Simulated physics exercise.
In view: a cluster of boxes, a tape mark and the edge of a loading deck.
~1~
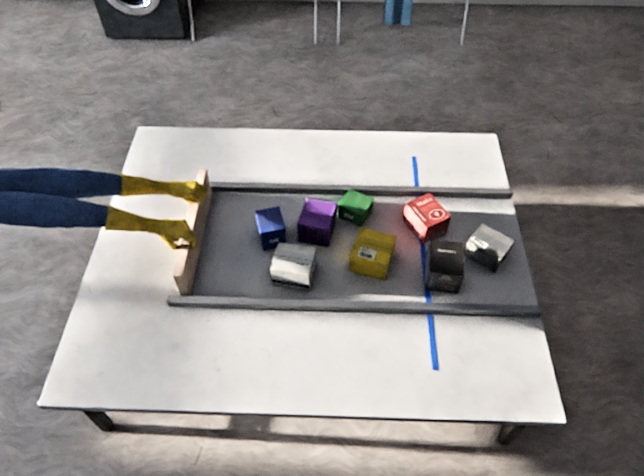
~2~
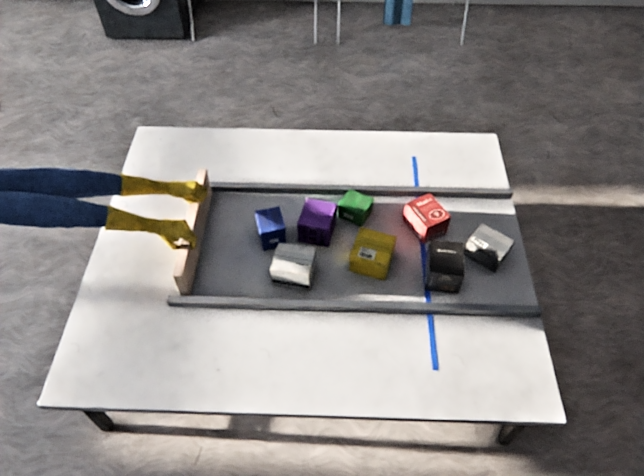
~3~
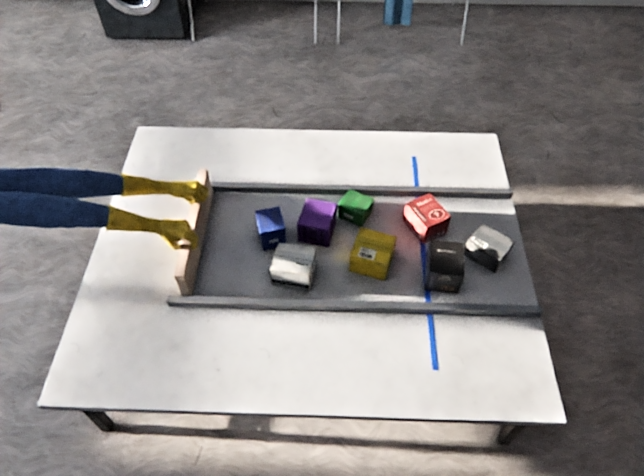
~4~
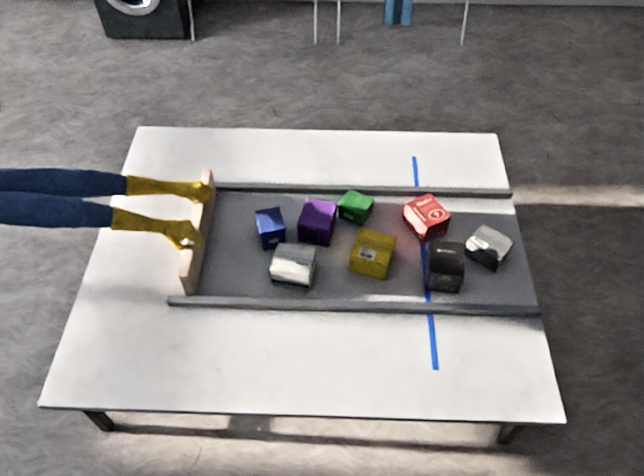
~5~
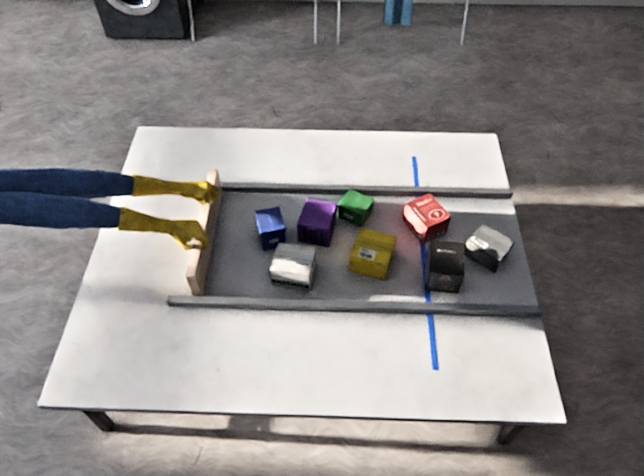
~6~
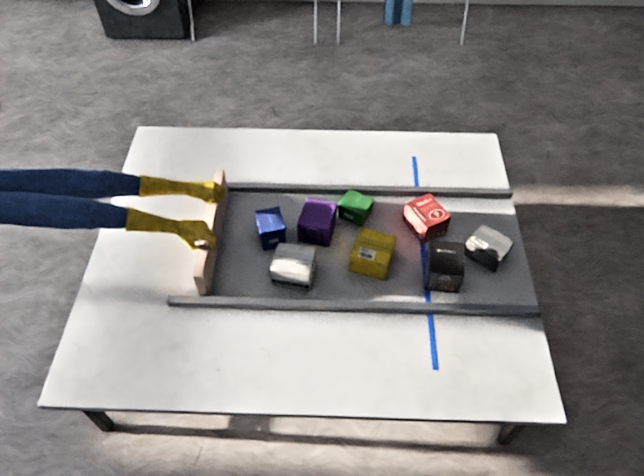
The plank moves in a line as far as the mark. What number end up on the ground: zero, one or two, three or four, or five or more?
In the end the number that fall off is zero.
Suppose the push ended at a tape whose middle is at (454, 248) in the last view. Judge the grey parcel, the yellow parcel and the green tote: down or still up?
The grey parcel tumbles off; the yellow parcel survives; the green tote holds on.
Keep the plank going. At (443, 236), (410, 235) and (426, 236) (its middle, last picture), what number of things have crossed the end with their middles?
Place by place, 1, 0 and 0.
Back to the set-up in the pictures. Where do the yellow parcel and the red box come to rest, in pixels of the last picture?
First (482, 249), then (484, 207).
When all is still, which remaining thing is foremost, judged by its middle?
That is the grey parcel.
Soon after, none off yet; grey parcel at rest near (489, 248); black box at rest near (444, 267); red box at rest near (426, 218).
In the end, the number that fall off is zero.
